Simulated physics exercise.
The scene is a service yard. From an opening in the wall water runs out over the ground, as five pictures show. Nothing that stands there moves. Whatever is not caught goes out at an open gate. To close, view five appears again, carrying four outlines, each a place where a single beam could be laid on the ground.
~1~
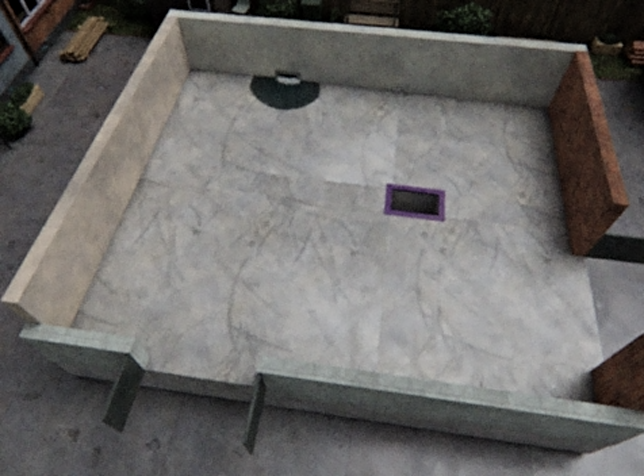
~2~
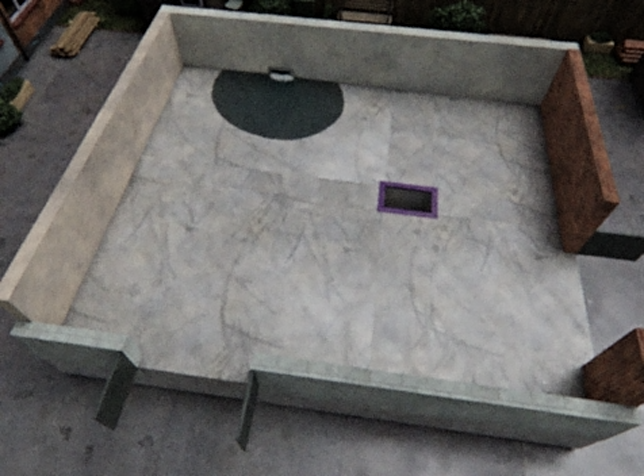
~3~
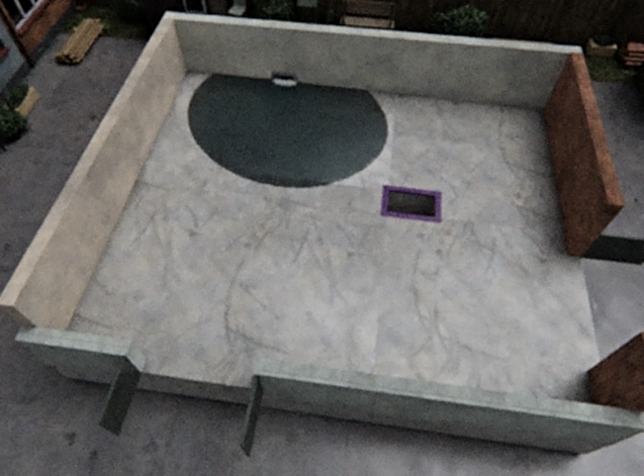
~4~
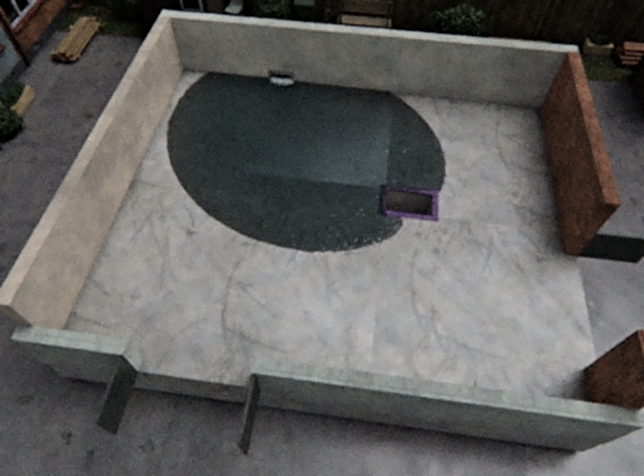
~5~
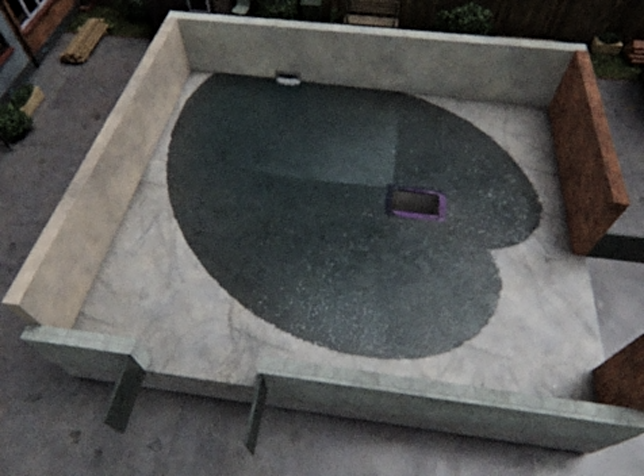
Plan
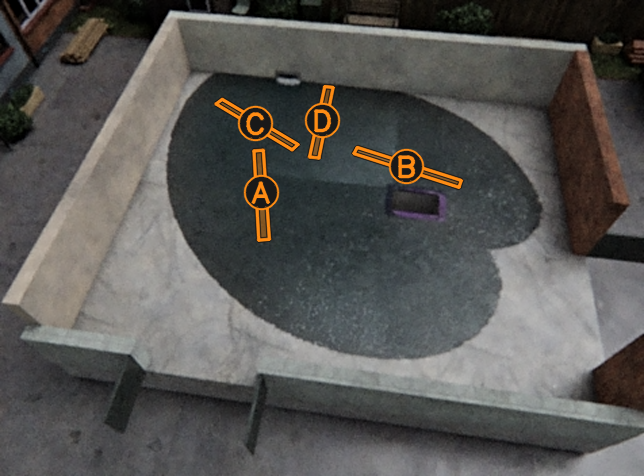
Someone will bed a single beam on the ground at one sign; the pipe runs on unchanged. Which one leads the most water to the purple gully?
Spot C.
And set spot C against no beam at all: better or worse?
Spot C is better.
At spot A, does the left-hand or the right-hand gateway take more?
More leaves on the right.
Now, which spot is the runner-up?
A it is.
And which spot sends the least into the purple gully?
Here it is spot D.
On the marked copy, A from (258, 150) to (264, 239); B from (355, 150) to (460, 183); C from (219, 101) to (295, 147); D from (314, 157) to (328, 86).
With A, about 19 % of the stream runs into the purple gully, about 80 % out by the gates.
With B, about 12 % of the stream runs into the purple gully, about 87 % out by the gates.
With C, about 29 % of the stream runs into the purple gully, about 69 % out by the gates.
With D, about 3 % of the stream runs into the purple gully, about 96 % out by the gates.
